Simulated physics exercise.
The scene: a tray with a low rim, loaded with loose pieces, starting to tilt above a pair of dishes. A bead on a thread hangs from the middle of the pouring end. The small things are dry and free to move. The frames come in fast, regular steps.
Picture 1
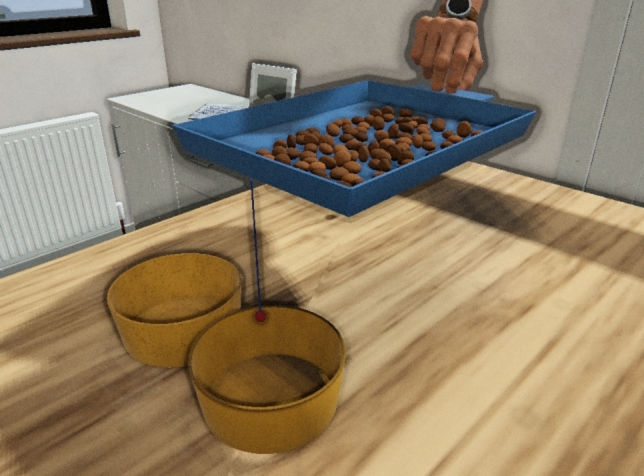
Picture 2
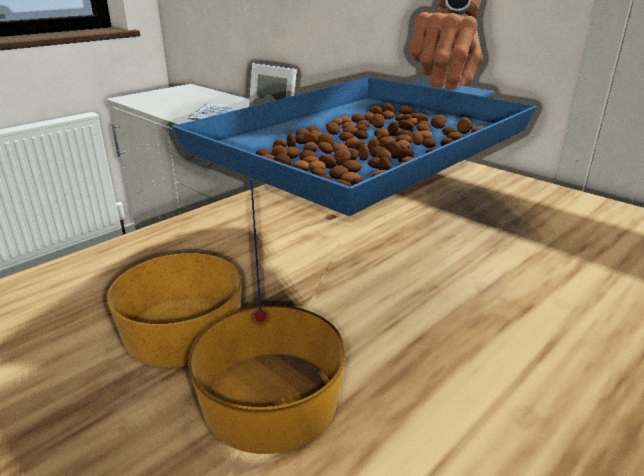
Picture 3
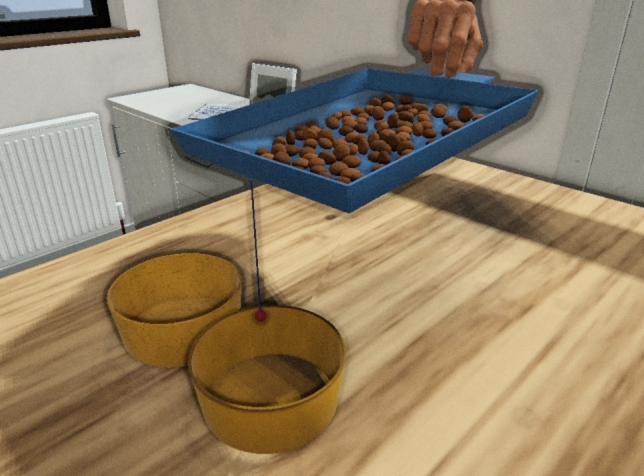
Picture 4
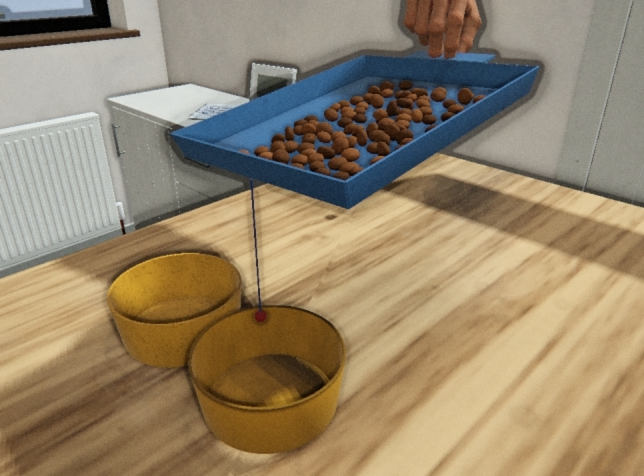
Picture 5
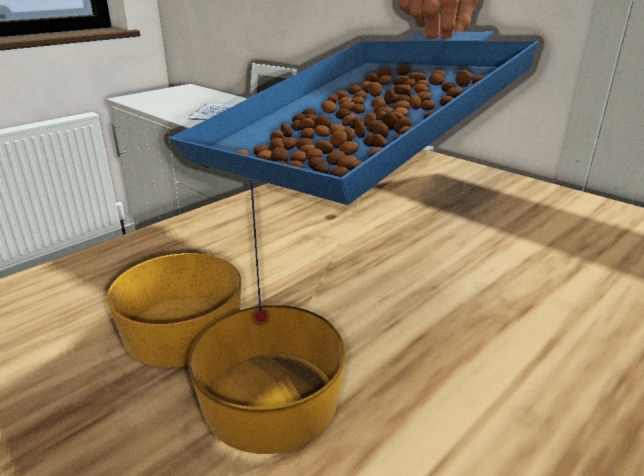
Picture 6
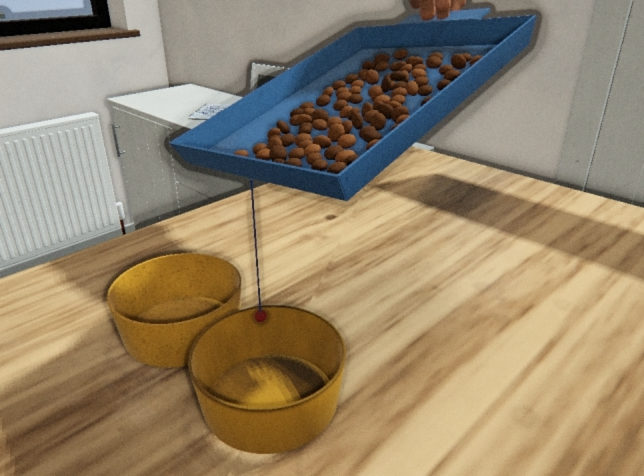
A blue tray of loose brown pieces starts nearly level above two mustard-yellow dishes on a wooden table, held by a hand at its far end. The hand gradually raises that end, and the tray slants more steeply toward the viewer's left while the dishes and the red bead stay still.
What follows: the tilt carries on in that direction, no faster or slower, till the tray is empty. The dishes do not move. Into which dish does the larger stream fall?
It favours the left-hand dish.
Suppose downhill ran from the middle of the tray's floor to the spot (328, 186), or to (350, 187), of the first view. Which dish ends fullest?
In turn: The dish on the right; the right one.
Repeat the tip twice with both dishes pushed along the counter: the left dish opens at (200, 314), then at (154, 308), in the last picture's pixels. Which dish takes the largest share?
In turn: The left-hand dish; the left one.
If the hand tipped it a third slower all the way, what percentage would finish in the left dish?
Roughly 80 in a hundred.
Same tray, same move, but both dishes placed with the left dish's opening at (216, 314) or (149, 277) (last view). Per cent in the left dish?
Near 80 % and 40 %.
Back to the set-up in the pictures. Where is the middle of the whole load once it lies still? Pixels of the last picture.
At about (179, 338).
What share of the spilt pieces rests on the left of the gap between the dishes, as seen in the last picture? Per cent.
Near 90 %.
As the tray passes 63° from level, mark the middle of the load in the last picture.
Near (224, 146).
Just after the last frame, tray tipped steeply; almost all on the tray; just a few in the air.
A moment on, tray tipped past a quarter turn; roughly a third on the tray; just a few in the right dish; roughly a third in the left dish; just a few outside both; roughly a quarter in the air.
Further on, tray tipped past a quarter turn; about a tenth in the right dish; the larger part in the left dish; roughly a quarter outside both.
When it is over, tray tipped past a quarter turn; about a tenth in the right dish; the larger part in the left dish; roughly a quarter outside both.
